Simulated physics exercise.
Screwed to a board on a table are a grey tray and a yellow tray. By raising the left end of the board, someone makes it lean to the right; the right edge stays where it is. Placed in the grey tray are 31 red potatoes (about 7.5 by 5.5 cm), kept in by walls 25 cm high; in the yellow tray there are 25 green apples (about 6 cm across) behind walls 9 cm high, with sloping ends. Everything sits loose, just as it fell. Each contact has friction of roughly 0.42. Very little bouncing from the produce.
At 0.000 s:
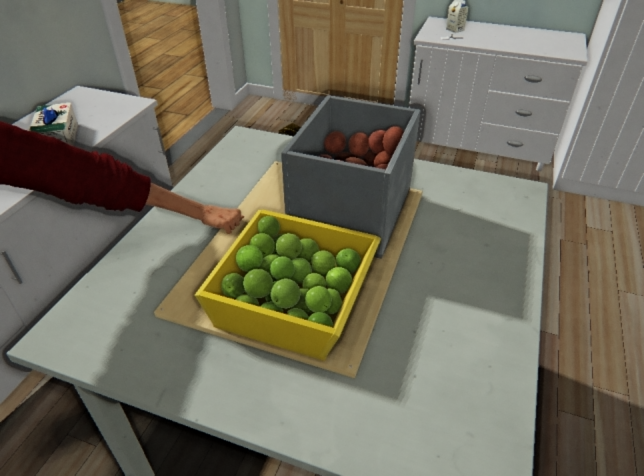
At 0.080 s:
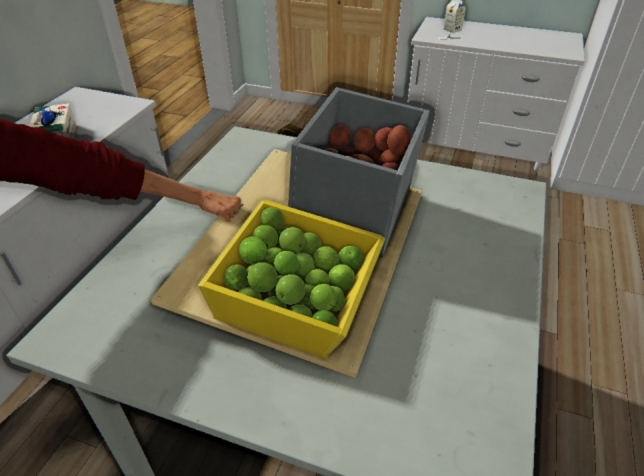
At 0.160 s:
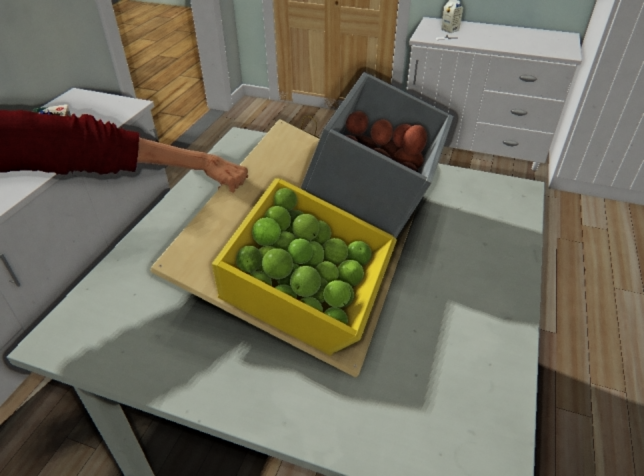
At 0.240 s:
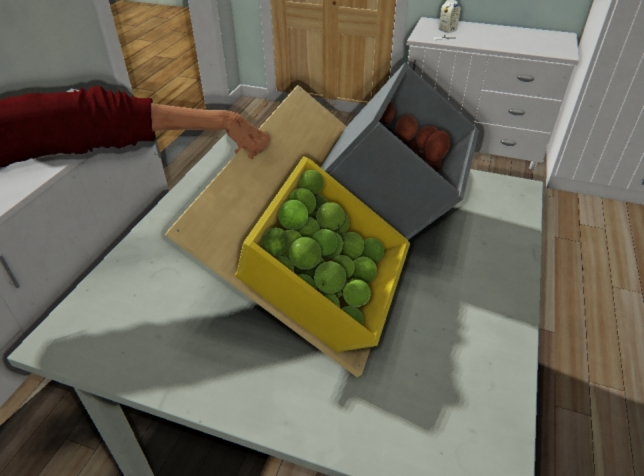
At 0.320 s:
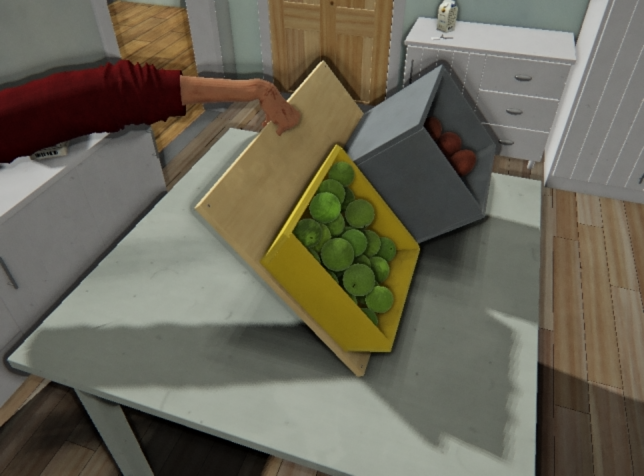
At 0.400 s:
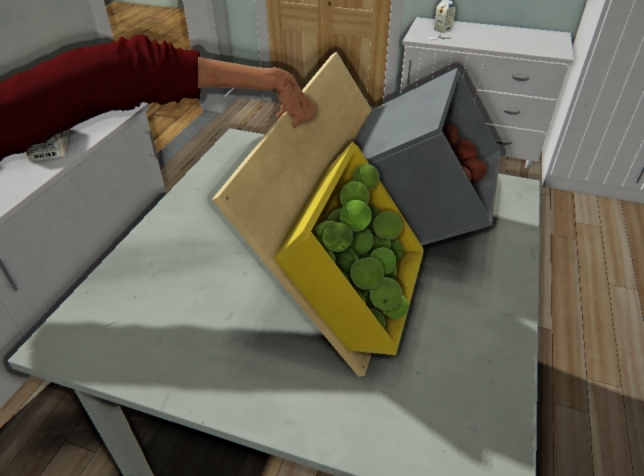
A wooden board carrying a yellow tray of green apples and a grey tray of red potatoes leaning steeply right as a hand raises its left end.
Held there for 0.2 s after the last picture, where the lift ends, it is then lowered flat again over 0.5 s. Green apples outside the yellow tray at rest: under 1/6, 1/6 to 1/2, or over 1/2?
The spill is in the sixth-to-half range.
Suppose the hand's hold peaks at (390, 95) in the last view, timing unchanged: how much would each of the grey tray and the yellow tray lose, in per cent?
Grey tray 40 %, yellow tray 100 %.
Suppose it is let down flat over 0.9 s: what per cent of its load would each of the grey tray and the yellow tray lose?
Well, that would cost the grey tray 0 per cent and the yellow tray 30 per cent.
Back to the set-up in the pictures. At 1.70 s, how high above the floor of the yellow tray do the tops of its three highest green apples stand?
Around 8 centimetres high.
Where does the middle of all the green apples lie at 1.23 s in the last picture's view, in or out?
They're centred near (329, 295).
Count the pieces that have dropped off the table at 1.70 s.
Estimated tally of pieces: Close to 5.
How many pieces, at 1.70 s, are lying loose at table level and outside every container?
I'd put it at close to 2.
After 0.61 s, tilt 55°; the grey tray has all 31 and the yellow tray is down by 3 of 25.
After 0.87 s, tilt 24°; the grey tray has all 31 and the yellow tray is down by 7 of 25.
After 1.23 s, tilt 0°; the grey tray has all 31 and the yellow tray is down by 7 of 25.
When it is over (at 1.70 s), the grey tray has all 31 and the yellow tray is down by 7 of 25. Asked share, 7 of 25, 28 per cent.
